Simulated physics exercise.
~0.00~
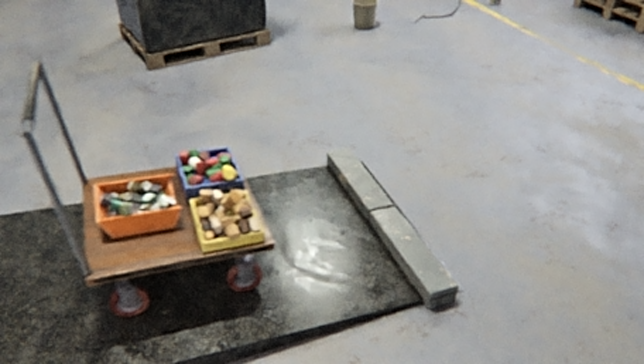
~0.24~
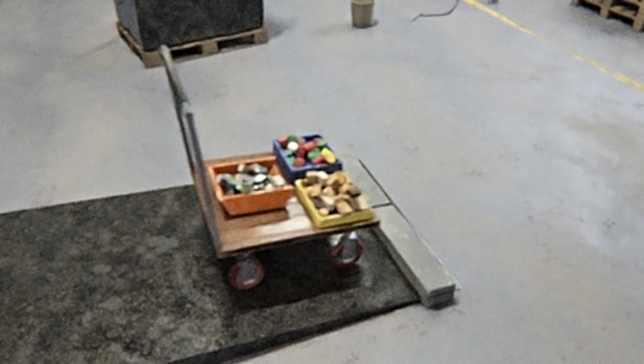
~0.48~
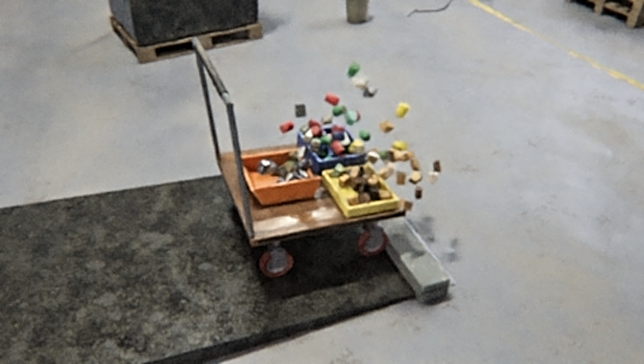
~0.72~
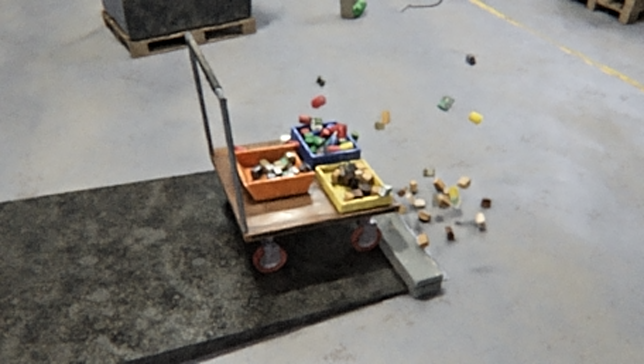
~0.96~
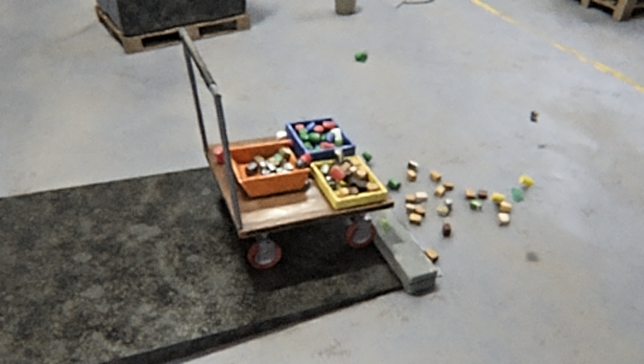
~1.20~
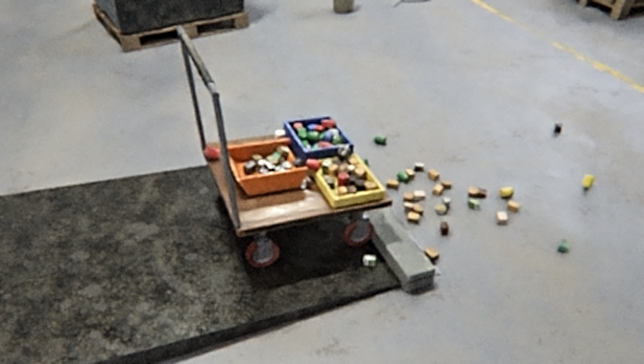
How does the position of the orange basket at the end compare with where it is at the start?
At the start the orange basket is over the left part of the dark ramp, well away from the grey sill. At the end it is farther right and slightly higher in view, still on the trolley, which now stands against the sill.
We see a platform trolley carrying orange, blue and yellow baskets of small pieces roll right along a dark ramp and stop at a grey sill. Many pieces fly forward and scatter on the floor beyond, while the baskets stay on the deck, still partly filled.
